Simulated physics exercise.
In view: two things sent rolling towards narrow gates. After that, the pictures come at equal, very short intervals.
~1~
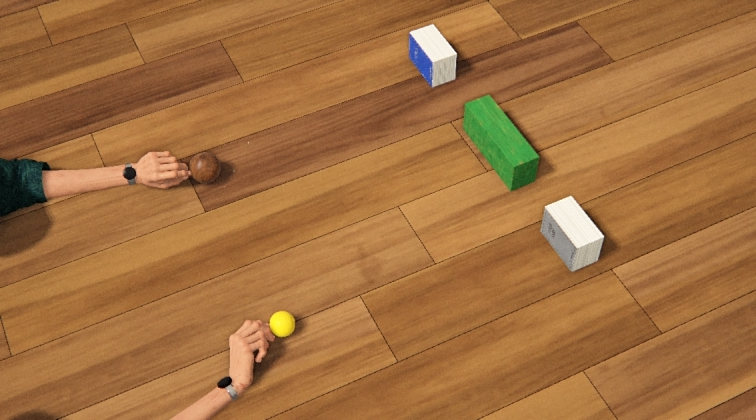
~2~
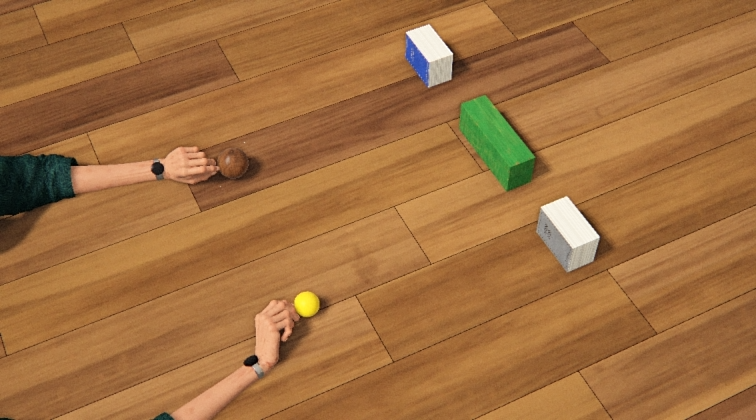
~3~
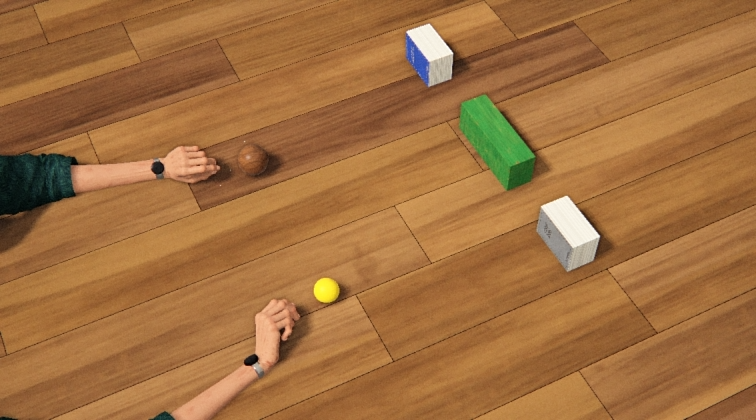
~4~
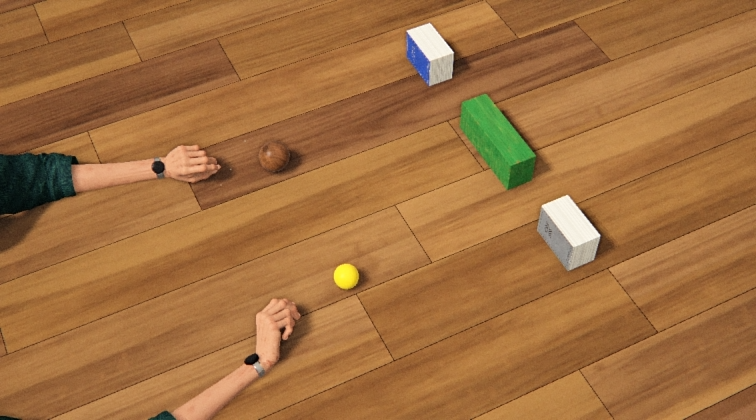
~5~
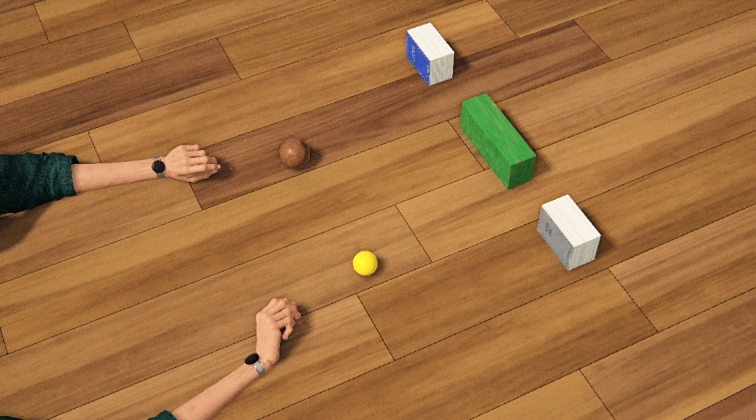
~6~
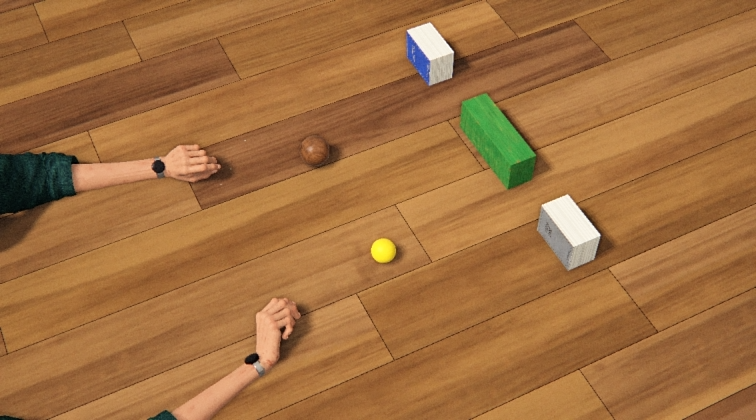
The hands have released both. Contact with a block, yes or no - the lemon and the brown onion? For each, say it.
Lemon: Yes; brown onion: Yes.
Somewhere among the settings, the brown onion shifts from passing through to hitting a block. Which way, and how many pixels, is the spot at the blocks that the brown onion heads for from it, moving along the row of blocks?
Move it up some 20 pixels and it switches.
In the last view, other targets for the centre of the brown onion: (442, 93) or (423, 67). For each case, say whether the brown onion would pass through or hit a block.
The brown onion passes through its gap; is stopped.
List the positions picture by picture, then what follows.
Lemon (282, 324) under the hand; brown onion (205, 167) under the hand; green block (500, 142), in the first picture.
Lemon (307, 304); brown onion (233, 163), in the second picture.
Lemon (327, 291); brown onion (254, 160), in the third picture.
Lemon (346, 277); brown onion (274, 157), in the fourth picture.
Lemon (365, 264); brown onion (294, 154), in the fifth picture.
Lemon (384, 251); brown onion (314, 151); blue book (430, 54), in the sixth picture.
Then, 0.20 s later than the last frame, lemon heading on near (470, 192); brown onion heading on near (412, 138).
Then, 0.62 s later than the last frame, lemon coming back near (472, 171); brown onion coming back near (460, 149).
Then, 1.18 s later than the last frame, lemon coming back near (473, 185); brown onion moving sideways near (459, 158).
When it is over, the lemon hits a block, near (473, 194); the brown onion hits a block, near (459, 163).
